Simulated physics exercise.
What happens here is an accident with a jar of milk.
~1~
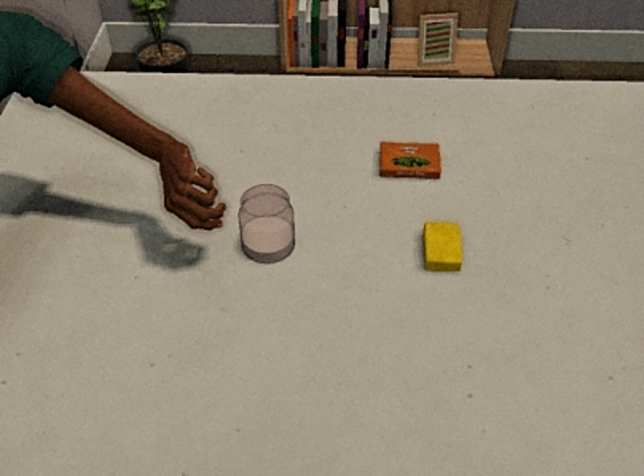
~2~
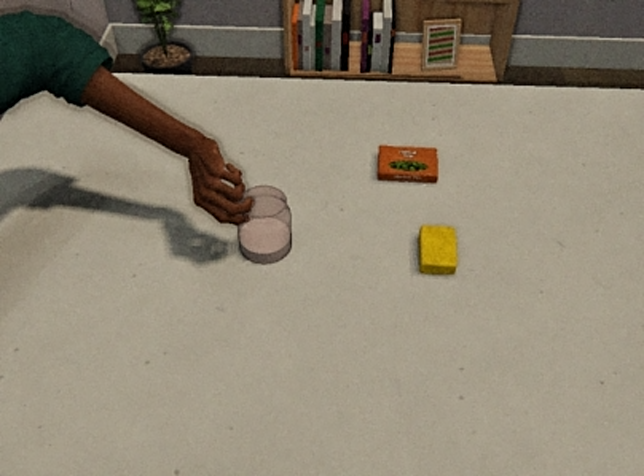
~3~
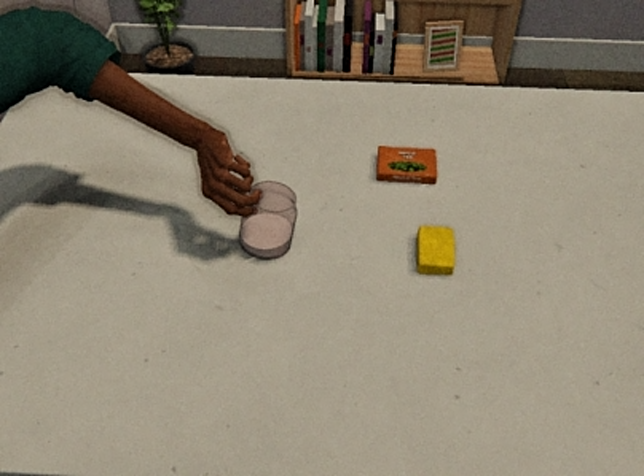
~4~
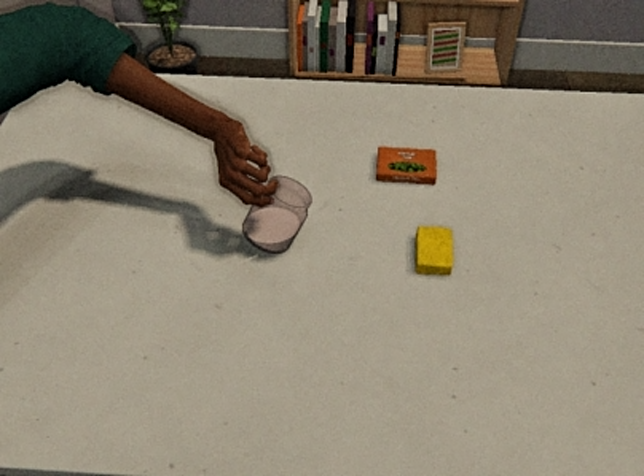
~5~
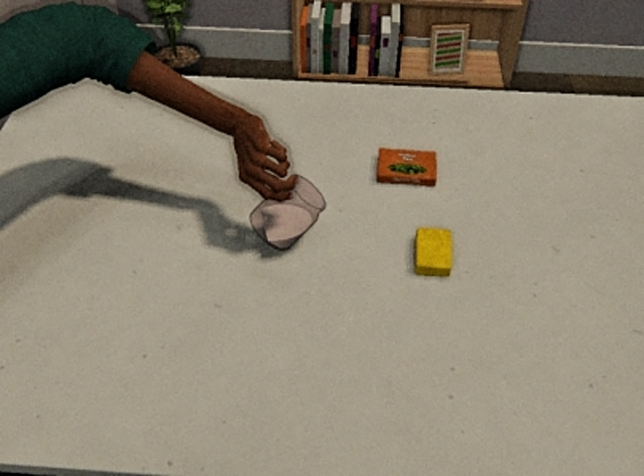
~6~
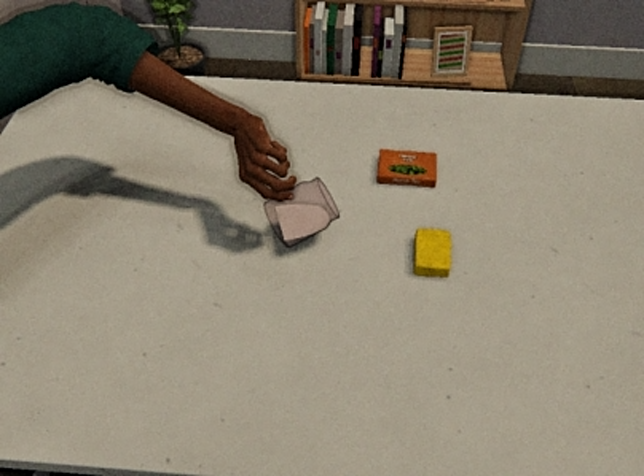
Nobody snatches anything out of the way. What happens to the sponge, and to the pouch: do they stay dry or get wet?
The sponge gets wet. The pouch gets wet.
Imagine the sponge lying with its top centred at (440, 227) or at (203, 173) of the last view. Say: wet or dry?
Place one: It is overrun; place two: It is left alone.
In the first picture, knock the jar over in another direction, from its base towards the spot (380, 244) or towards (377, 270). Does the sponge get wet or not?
The first time it is hit by the spill, and the next time it is hit by the spill.
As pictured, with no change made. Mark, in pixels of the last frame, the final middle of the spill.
Its centre lies at roughly (455, 213) in the last picture.
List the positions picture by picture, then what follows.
In the first picture, it stands upright; jar (267, 222) about a quarter full; sponge (443, 241); pouch (411, 155).
In the second picture, fingers against its side; jar about a quarter full, surface at (265, 235).
In the third picture, fingers against its side; jar (269, 218) about a quarter full; pouch (408, 160).
In the fourth picture, fingers against its side; jar (279, 213) tipped 25°; sponge (435, 245).
In the fifth picture, fingers against its side; jar (290, 210) tipped 40°.
In the sixth picture, it is falling; jar (305, 210) tipped 65°; sponge (433, 247); pouch (408, 163).
A moment on, the puddle covers about as much as a plate; the sponge is reached; the pouch is reached.
When it is over, the puddle covers about as much as a plate; the sponge is reached; the pouch is reached.
